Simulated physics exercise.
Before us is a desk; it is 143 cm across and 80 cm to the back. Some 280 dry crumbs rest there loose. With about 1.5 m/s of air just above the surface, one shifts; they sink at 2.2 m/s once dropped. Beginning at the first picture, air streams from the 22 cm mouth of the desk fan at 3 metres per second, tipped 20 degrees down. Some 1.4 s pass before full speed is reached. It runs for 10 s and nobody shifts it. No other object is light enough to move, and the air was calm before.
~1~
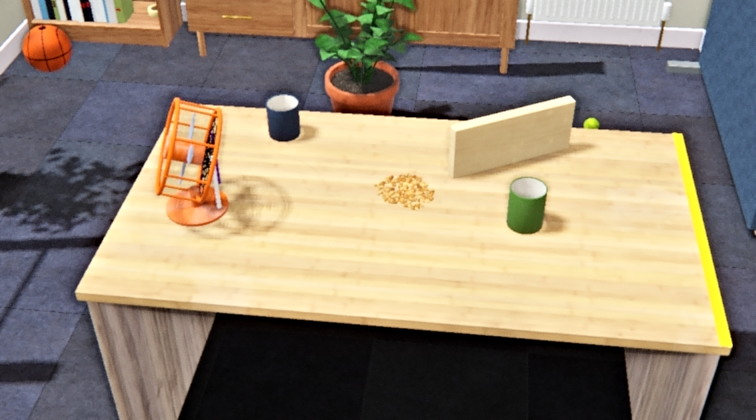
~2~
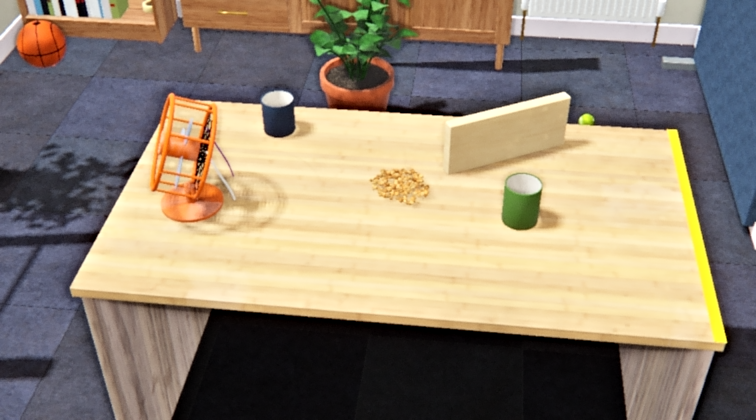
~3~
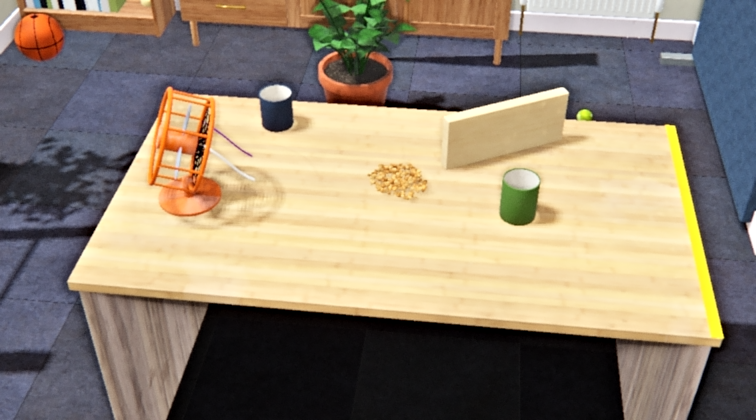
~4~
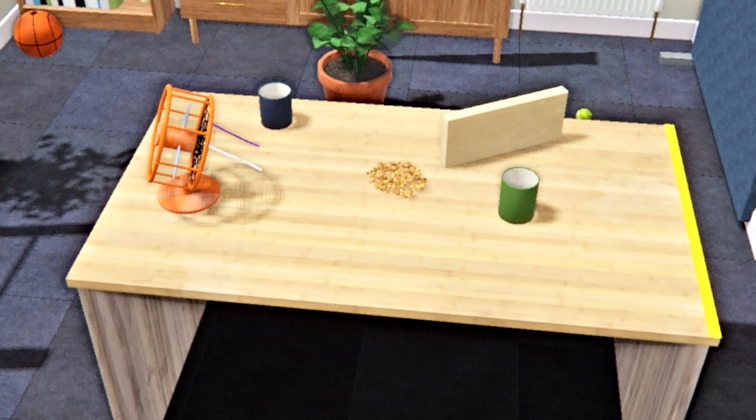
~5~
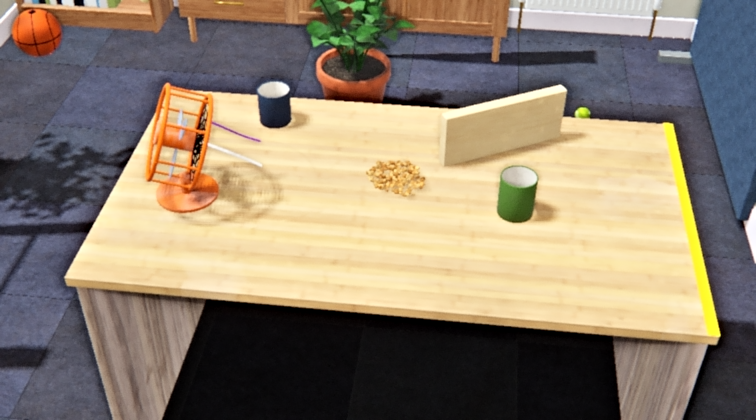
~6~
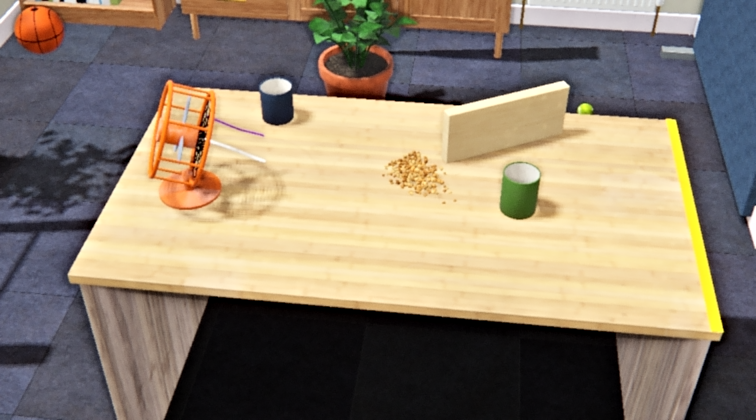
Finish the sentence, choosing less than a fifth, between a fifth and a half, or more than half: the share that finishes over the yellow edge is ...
The share that finishes over the yellow edge is more than half.
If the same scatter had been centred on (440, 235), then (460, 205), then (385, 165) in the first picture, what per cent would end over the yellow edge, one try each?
100, 90 and 0 in a hundred, respectively.
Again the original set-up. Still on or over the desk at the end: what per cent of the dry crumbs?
Result: Some 5 %.
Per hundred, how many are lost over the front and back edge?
I'd guess close to 0 percent front and near 20 percent back.
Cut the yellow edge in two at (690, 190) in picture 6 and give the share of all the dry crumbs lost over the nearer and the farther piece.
1 % nearer; 70 % farther.
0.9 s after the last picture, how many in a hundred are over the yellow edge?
60 %, roughly.
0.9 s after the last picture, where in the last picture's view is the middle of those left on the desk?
I'd point to somewhere around (520, 167).
Then, 0.9 s after the last picture the count stands so, 60 % are over the yellow edge; the middle of those still in play is near (542, 170).
Then, 2.1 s after the last picture the count stands so, 70 % are over the yellow edge.
Then, 4.4 s after the last picture the count stands so, 71 % are over the yellow edge.
Then, 8.9 s after the last picture, at the end, 76 % are over the yellow edge.
